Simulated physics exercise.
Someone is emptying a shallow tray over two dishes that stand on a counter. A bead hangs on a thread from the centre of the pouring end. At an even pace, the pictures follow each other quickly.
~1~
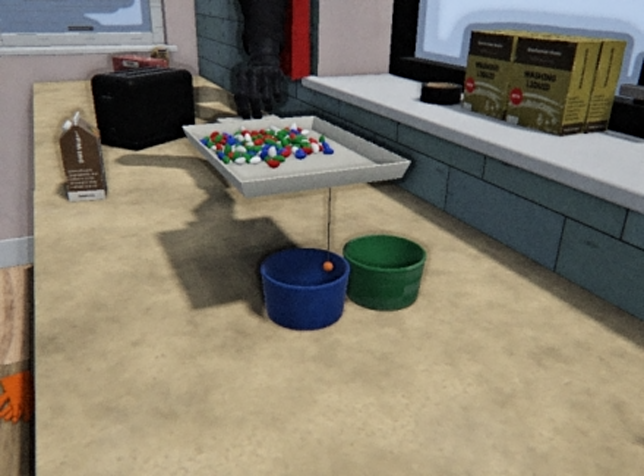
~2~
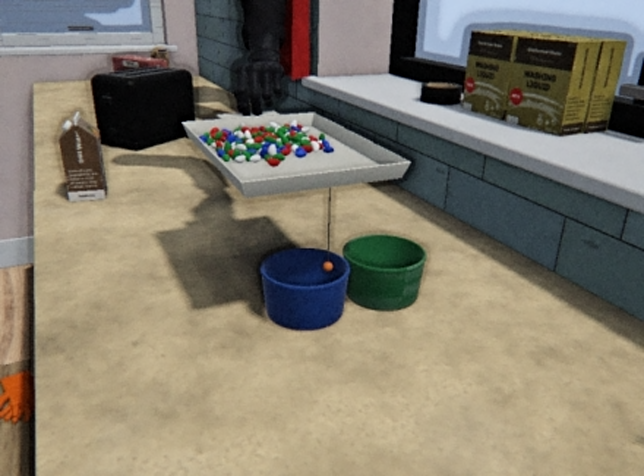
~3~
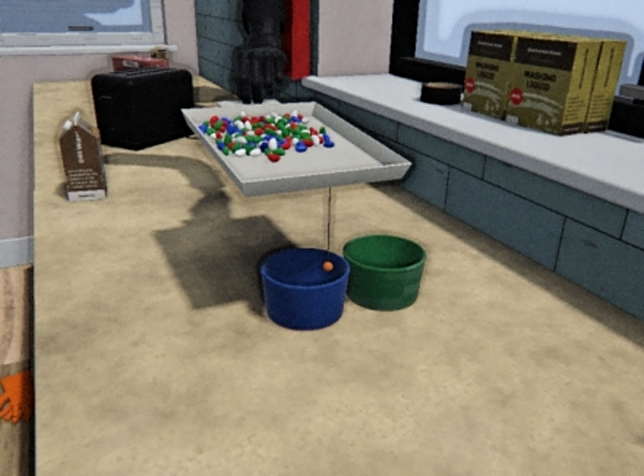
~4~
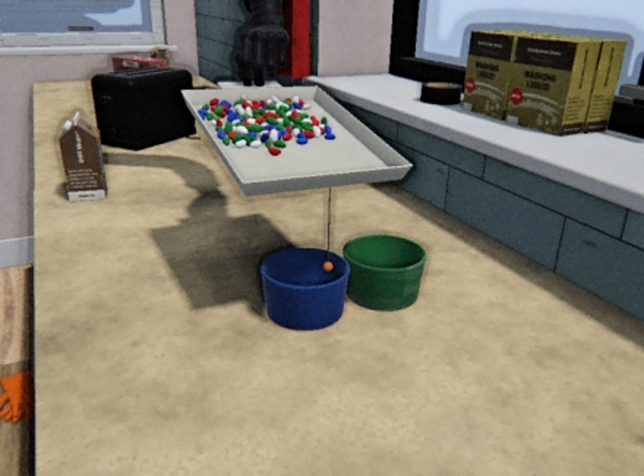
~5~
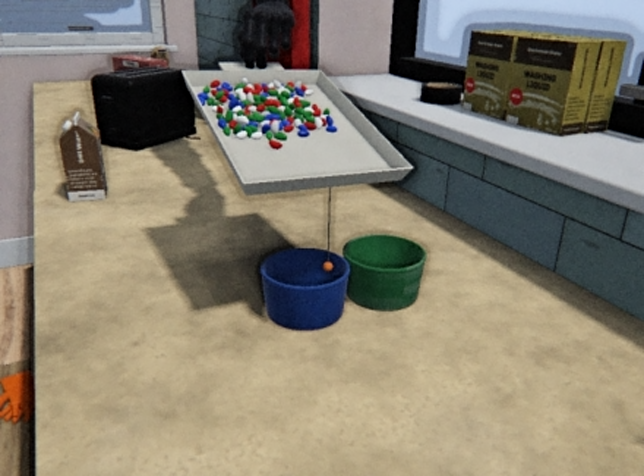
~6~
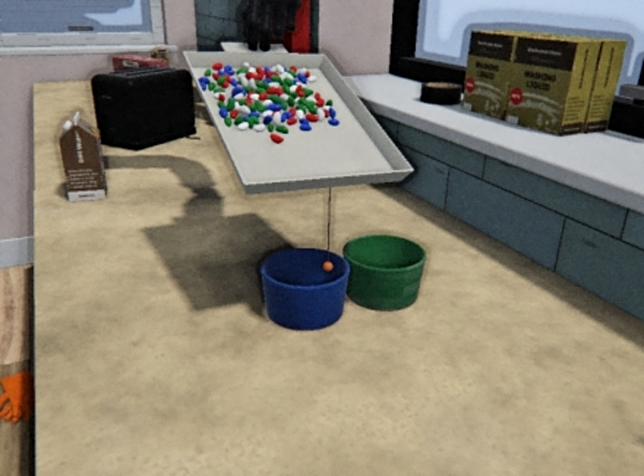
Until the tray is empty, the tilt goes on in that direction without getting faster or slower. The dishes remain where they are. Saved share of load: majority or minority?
The dishes secure under fifty percent.
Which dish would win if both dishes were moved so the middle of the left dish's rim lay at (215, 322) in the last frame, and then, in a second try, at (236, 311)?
Trial one goes to the one to the right, trial two to the one to the right.
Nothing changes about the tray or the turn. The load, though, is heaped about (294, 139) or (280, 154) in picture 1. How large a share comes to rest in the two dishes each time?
Roughly 0 and 0 percent, in that order.
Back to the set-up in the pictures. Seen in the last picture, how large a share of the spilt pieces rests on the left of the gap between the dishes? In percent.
It works out at some 20 percent.
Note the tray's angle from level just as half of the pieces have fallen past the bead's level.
Around 90° at that moment.
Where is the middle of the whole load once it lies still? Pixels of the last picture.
Resting centre, last picture - approx. (391, 356).
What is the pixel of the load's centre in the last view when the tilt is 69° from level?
Its middle sits at about pixel (351, 179).
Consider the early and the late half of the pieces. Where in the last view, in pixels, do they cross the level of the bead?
Early-half point (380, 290); late-half point (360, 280).
Shortly afterwards, tray tipped steeply; near two thirds on the tray; near a quarter in the air.
Next, tray tipped past a quarter turn; a little on the tray; the bulk outside both; near a quarter in the air.
Some moments later, tray tipped past a quarter turn; only a few in the left dish; only a few in the right dish; all but a few outside both.
In the end, tray tipped past a quarter turn; only a few in the left dish; only a few in the right dish; all but a few outside both.
